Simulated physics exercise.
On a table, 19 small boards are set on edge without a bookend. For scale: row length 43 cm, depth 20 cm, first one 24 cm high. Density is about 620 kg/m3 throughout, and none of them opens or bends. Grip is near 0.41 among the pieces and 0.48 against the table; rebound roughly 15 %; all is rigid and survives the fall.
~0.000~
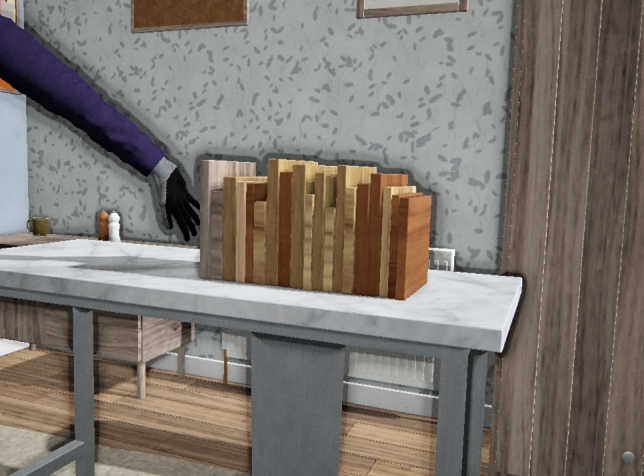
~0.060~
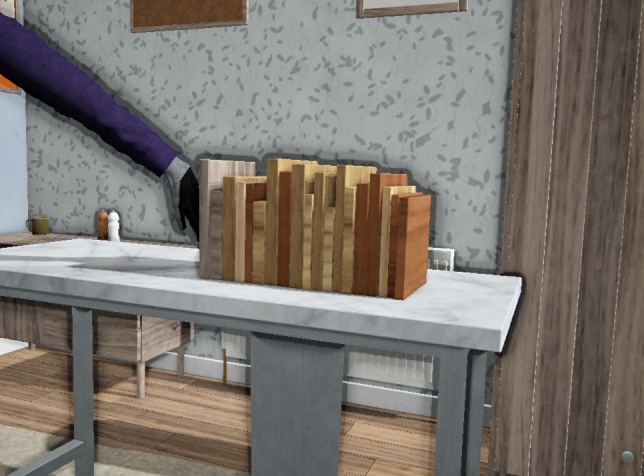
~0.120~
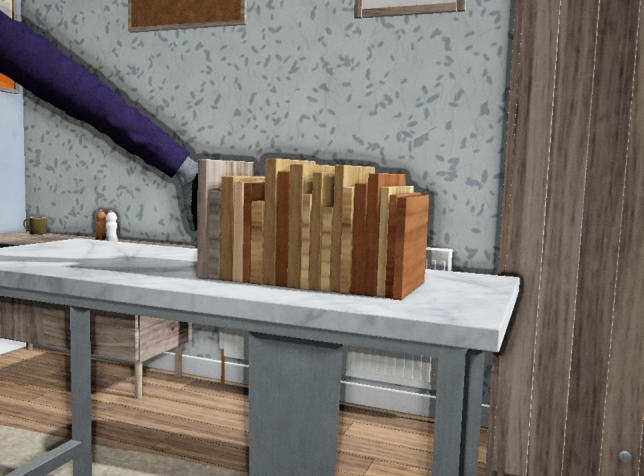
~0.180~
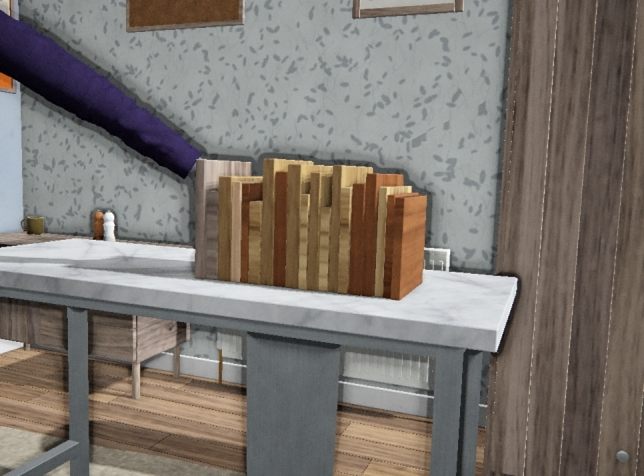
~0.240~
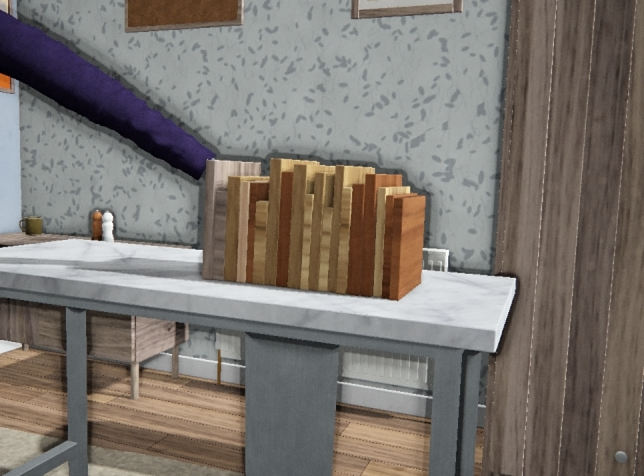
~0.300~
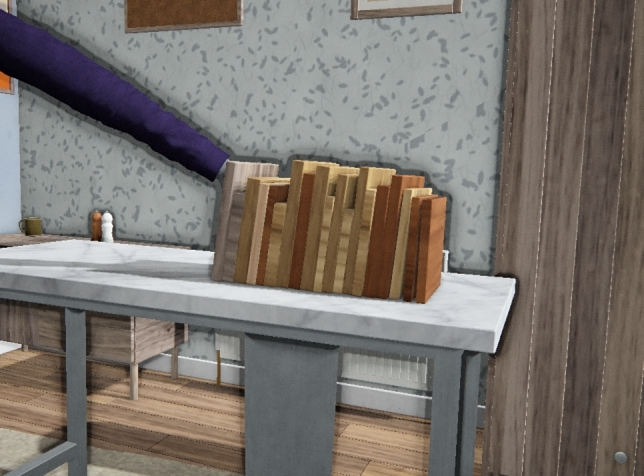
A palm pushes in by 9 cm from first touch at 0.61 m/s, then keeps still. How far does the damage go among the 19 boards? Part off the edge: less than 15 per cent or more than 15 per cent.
The part is fewer than 15 in 100.
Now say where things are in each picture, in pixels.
In the first picture (places mark the middle of the side facing us; the camera pans a little), hand (169, 189) 12 cm from the first; nothing disturbed.
Hand (182, 190) 9 cm from the first, in the second picture.
Hand (193, 190) 49 mm from the first, in the third picture.
Hand 12 mm from the first, in the fourth picture.
Hand 24 mm in; 7 disturbed, none off the edge, in the fifth picture.
Hand 6 cm in; steepest lean 8°, the board at (223, 222); 19 disturbed, none off the edge, in the sixth picture.
After 0.38 s, none of the 19 boards off the edge, 19 disturbed.
At rest (1.2 s), 1 of the 19 boards off the edge. That is 5 per cent.
